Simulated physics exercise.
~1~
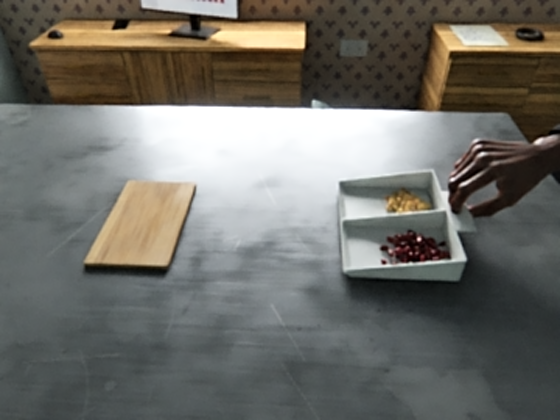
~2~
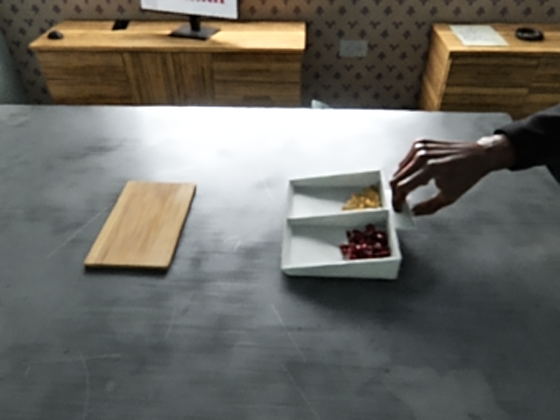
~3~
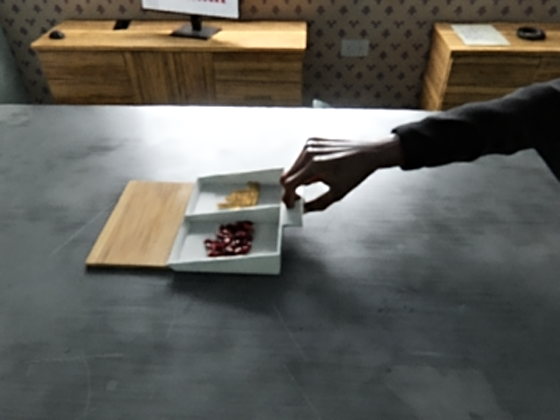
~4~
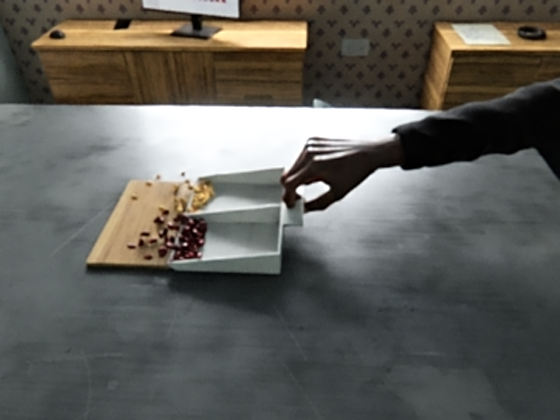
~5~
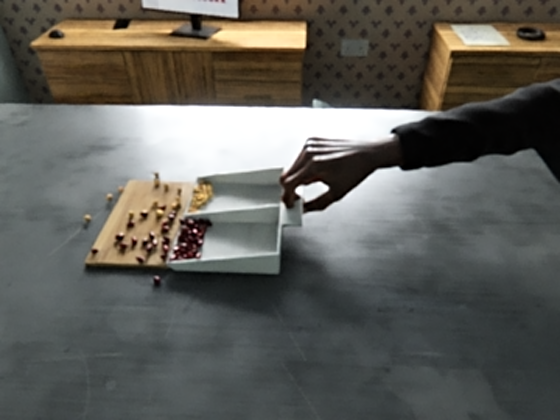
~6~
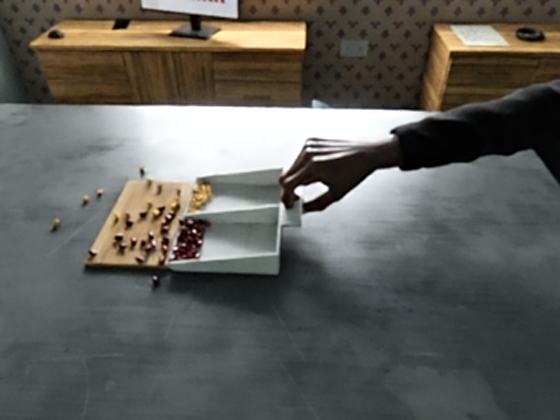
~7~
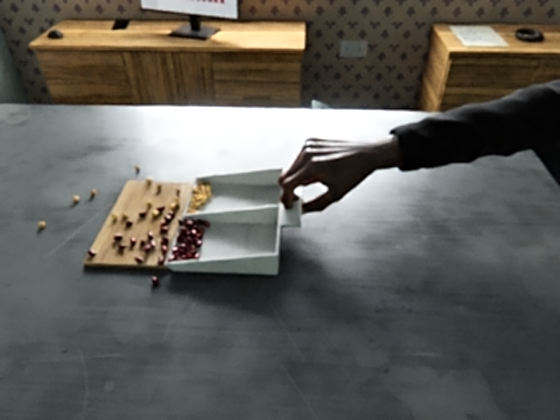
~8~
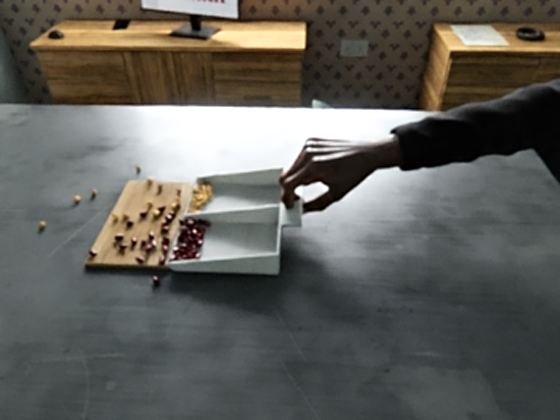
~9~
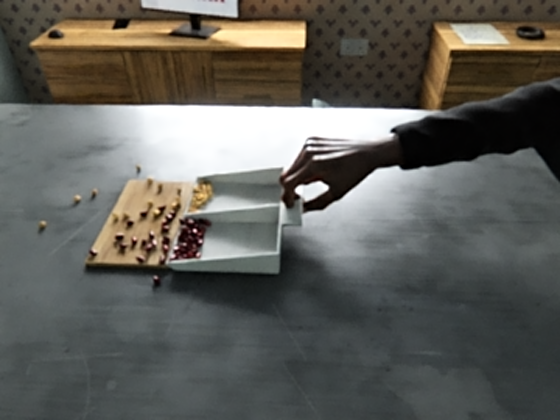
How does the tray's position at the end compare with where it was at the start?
It started over on the right side of the counter, well away from the wooden board, and it ended farther left, resting up against the board's right edge.
